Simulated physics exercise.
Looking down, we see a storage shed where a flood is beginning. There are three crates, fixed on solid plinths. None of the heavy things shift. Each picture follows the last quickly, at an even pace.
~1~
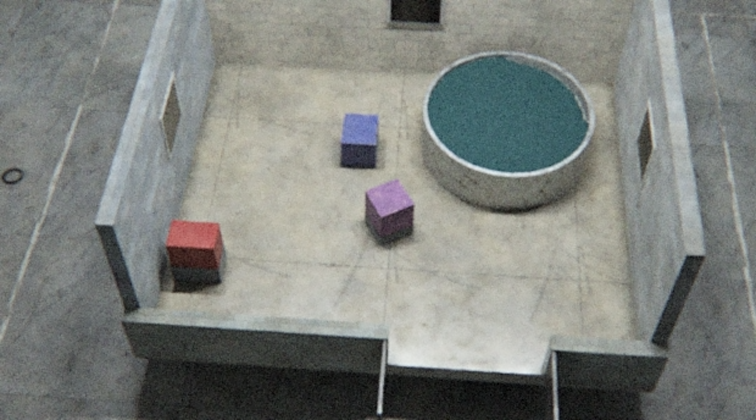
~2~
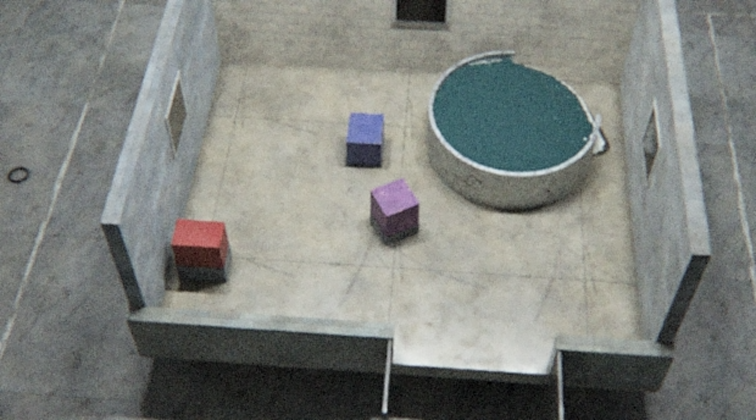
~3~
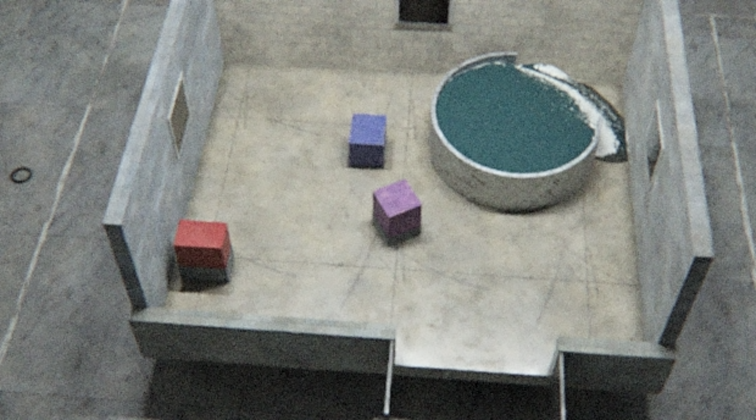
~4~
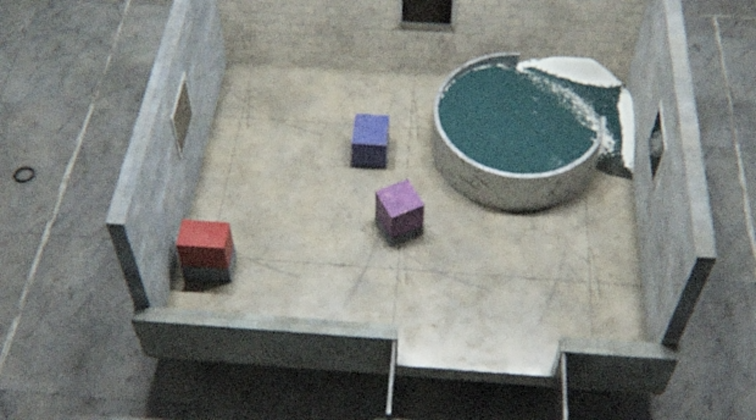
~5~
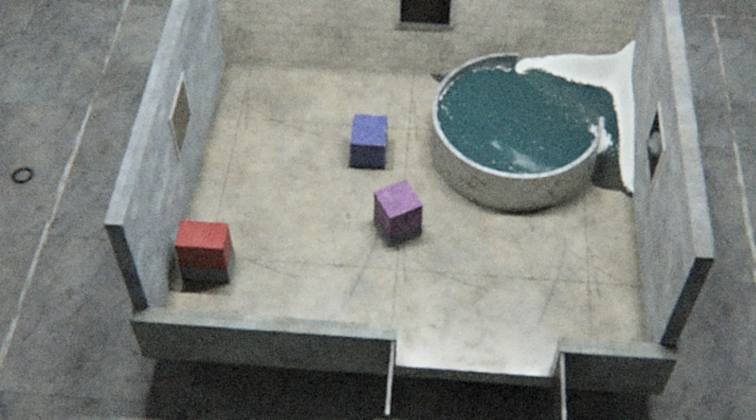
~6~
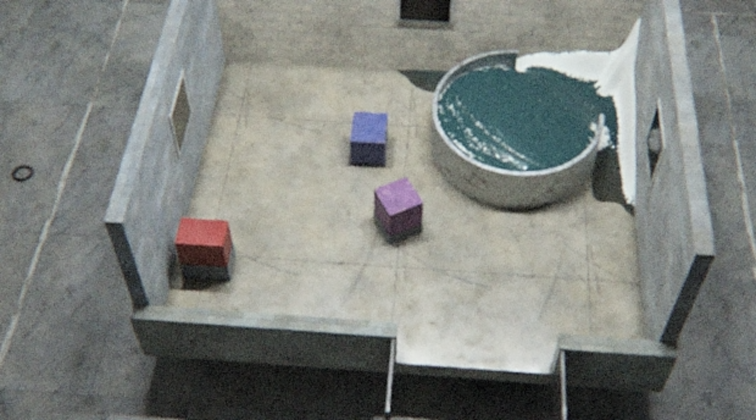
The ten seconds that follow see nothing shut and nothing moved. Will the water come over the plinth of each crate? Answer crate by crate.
The blue crate: Yes, water reaches it. The red crate: No, it stays dry. The purple crate: No, it stays dry.
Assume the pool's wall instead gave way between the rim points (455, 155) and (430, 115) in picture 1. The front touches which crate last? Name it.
Last in line is the red crate.
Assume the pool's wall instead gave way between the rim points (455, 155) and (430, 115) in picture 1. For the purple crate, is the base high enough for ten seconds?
I'd say the purple crate is flooded.
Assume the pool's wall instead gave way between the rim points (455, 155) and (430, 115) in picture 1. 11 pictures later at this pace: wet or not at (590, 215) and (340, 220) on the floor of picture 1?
One after the other: Not flooded, under water.
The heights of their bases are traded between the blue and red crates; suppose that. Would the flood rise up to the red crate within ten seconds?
My guess is that the red one is inundated.
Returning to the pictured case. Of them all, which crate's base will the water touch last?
Looks like the purple one to me.
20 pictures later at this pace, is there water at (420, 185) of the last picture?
Lab note: Spot reads unsubmerged.
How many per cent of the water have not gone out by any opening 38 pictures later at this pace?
That works out to about 90 per cent.
A moment on, water covers 20 % of the floor; the blue crate not reached, the red crate not reached, the purple crate not reached.
Next, water covers 35 % of the floor; the blue crate water round its plinth, the red crate not reached, the purple crate not reached.
Then, water covers 55 % of the floor; the blue crate water round its plinth, the red crate not reached, the purple crate not reached.
Later, water covers 85 % of the floor; the blue crate water round its plinth, the red crate water round its plinth, the purple crate water round its plinth.
In the end, water covers 100 % of the floor; the blue crate was topped, the red crate stayed above the water, the purple crate stayed above the water.
